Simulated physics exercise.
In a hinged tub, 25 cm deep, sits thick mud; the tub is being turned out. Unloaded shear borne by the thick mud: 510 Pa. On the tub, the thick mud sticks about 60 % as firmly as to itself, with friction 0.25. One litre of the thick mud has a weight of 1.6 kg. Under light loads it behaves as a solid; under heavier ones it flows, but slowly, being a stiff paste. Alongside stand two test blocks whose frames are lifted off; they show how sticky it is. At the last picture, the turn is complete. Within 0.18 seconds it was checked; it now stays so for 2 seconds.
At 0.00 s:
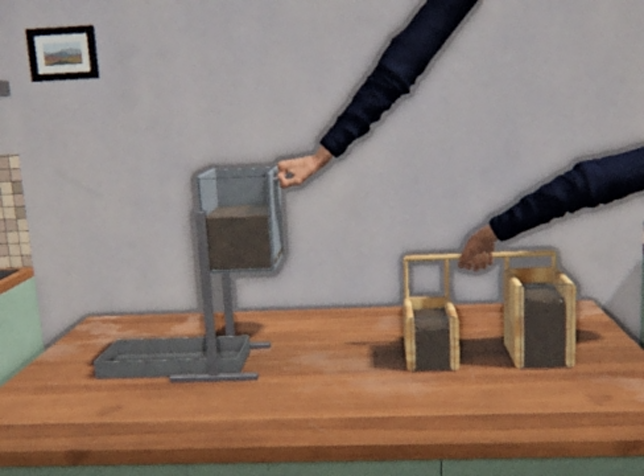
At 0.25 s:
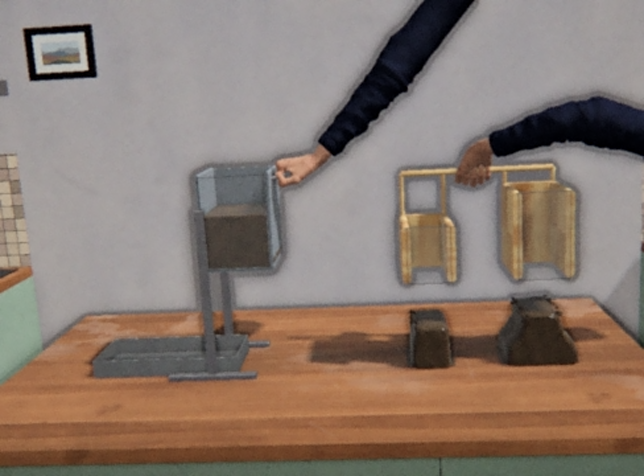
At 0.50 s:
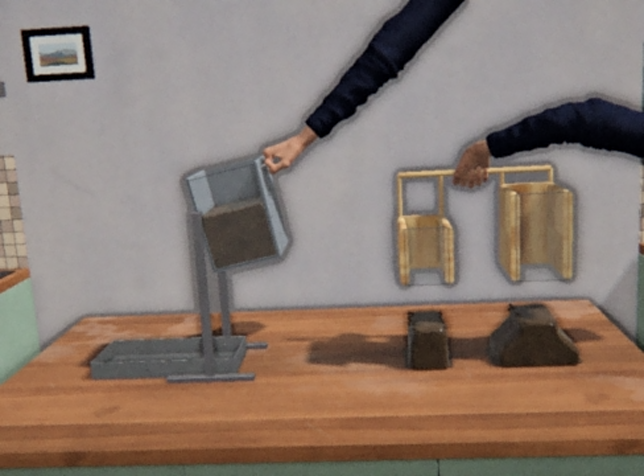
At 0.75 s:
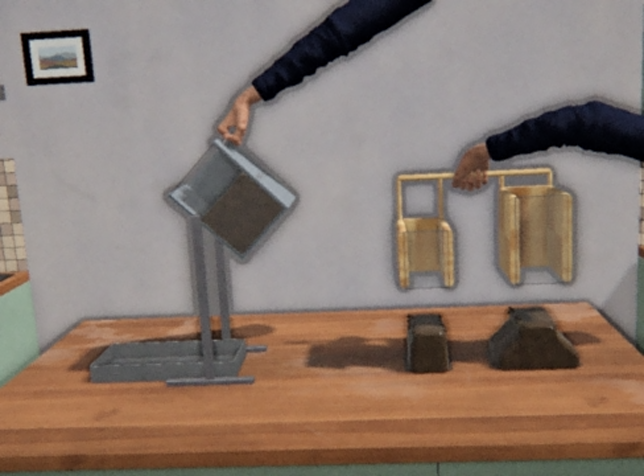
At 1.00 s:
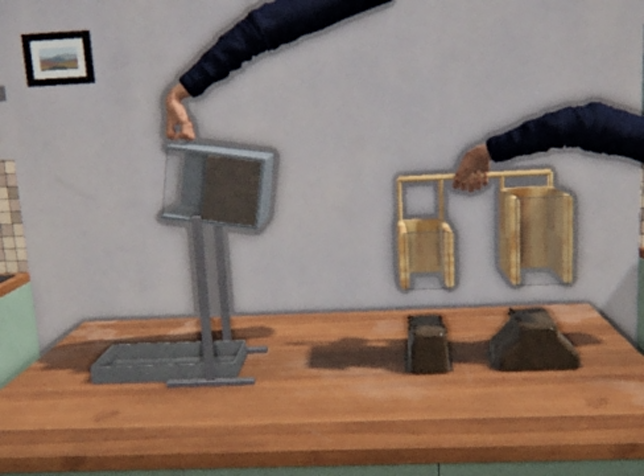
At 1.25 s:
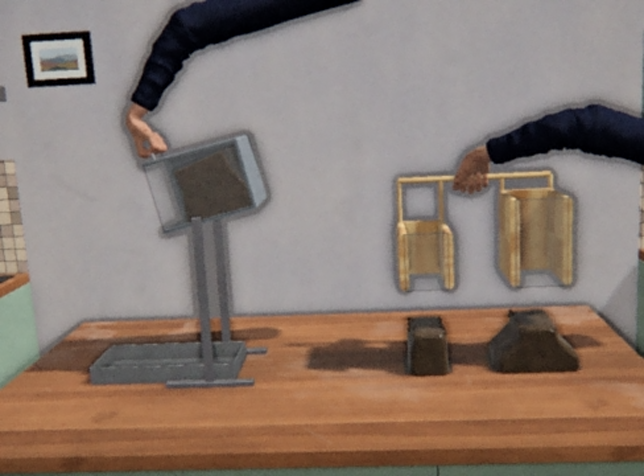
On a wooden kitchen counter, one hand lifts a pair of joined wooden moulds off two dark mud blocks, and the taller right one sags and spreads at its base. The other hand then swings a clear-sided tub of mud leftward on its stand, over past its side, the mud still inside.
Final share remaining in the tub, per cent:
Near 56 %.
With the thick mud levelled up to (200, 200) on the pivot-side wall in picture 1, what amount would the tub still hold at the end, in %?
It would be near 40 %.
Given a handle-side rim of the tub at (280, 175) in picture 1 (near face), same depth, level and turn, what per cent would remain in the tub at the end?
45 %, roughly.
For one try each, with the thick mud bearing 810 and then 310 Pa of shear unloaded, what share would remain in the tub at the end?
Expect about 100 in a hundred, then about 40 in a hundred.
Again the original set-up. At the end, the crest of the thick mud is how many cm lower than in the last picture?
About 10 cm.
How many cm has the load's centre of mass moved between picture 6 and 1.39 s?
5 cm.
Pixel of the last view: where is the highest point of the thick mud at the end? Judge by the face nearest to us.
Close to pixel (210, 191).
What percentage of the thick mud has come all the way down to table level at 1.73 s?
I reckon around 0 % of it.
After 1.39 s, the tub is at 103 degrees and holds 100 %.
After 1.56 s, the tub is at 103 degrees and holds 73 %.
After 1.73 s, the tub is at 103 degrees and holds 58 %.
After 1.90 s, the tub is at 103 degrees and holds 56 %.
After 3.25 s, the tub is at 103 degrees and holds 56 %.
